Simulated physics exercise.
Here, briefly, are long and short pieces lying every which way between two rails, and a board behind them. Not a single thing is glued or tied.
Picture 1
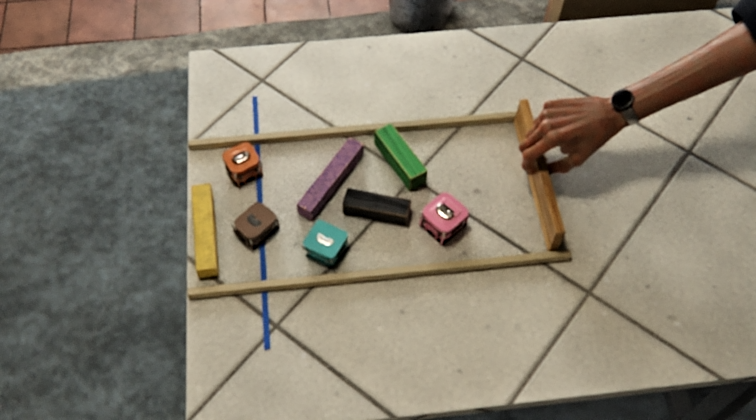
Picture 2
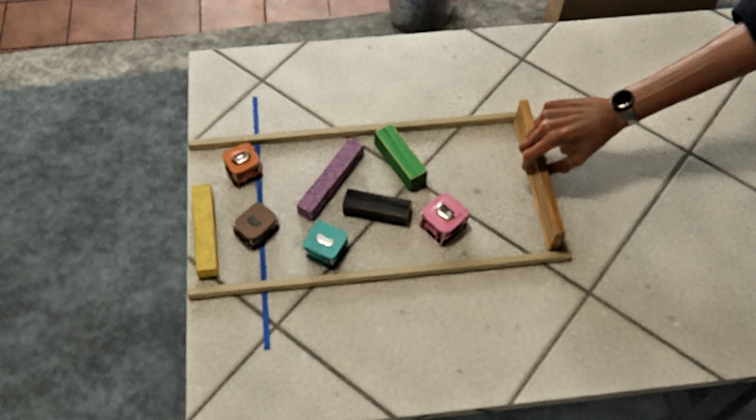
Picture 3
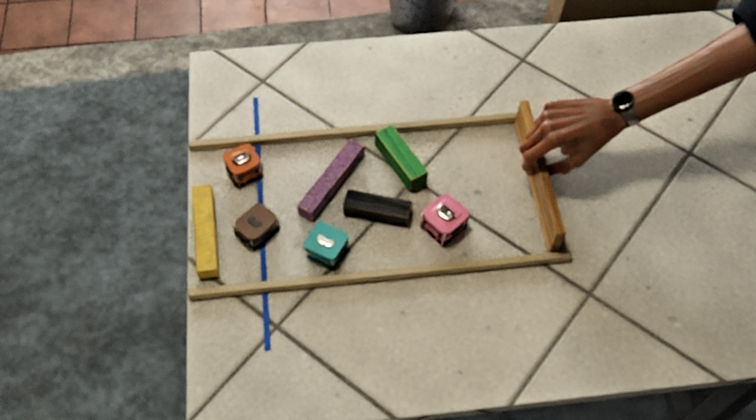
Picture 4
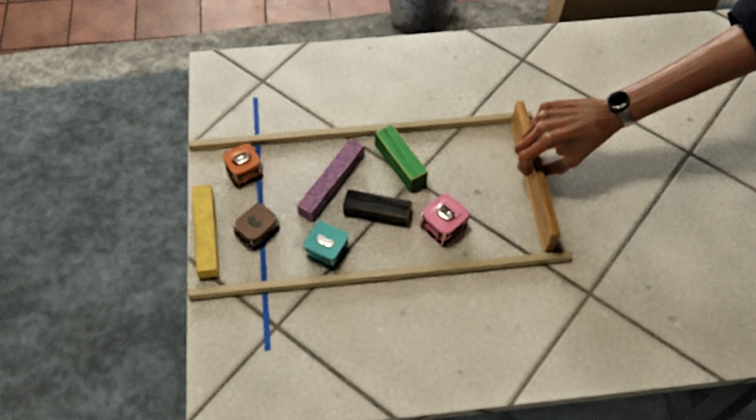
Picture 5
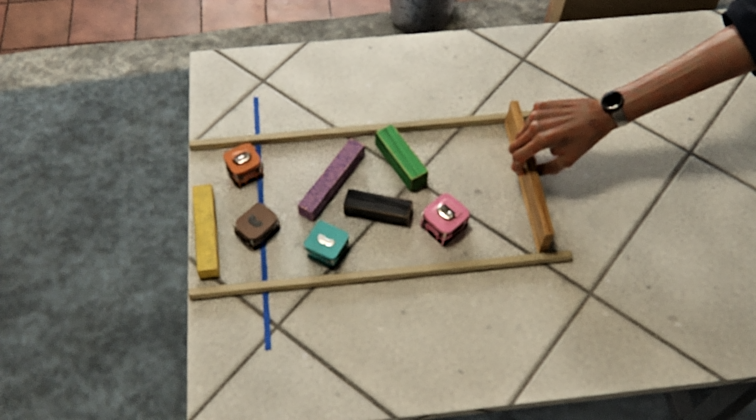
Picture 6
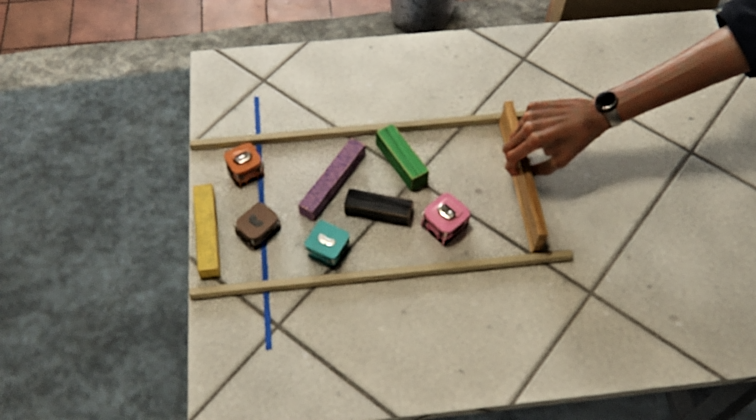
A wooden board, gripped by a hand wearing a dark watch, rests at the right end of two rails, then slides slightly left between them. The colored bars and cube-shaped cases ahead of it, scattered around a blue tape line on the tiled surface, stay still, with a gap remaining before the board.
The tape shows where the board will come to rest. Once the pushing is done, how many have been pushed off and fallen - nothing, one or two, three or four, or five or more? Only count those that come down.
By then one or two have fallen.
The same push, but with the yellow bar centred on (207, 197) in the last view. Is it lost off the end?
I reckon from there it drops down.
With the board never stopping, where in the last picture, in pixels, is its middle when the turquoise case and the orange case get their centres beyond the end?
Roughly (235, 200); roughly (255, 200).
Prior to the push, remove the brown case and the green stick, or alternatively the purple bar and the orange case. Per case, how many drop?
The number fallen is 0, and in the other try 1.
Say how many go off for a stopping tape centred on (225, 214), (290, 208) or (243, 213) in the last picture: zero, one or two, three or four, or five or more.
Number fallen at each tape, in order - five or more, 1 or 2, three to four.
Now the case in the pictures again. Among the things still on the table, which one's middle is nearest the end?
Answer - the orange case.
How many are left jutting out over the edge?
It totals 2.
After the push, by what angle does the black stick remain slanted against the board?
Misalignment: Close to 25°.
Soon after, none off yet; yellow bar at rest near (207, 230); orange case at rest near (244, 165); brown case at rest near (258, 226).
Then, none off yet; yellow bar at rest near (207, 230); orange case at rest near (244, 165); brown case moving near (255, 228).
At rest, the number that fall off is one or two; fallen, brown case and yellow bar.
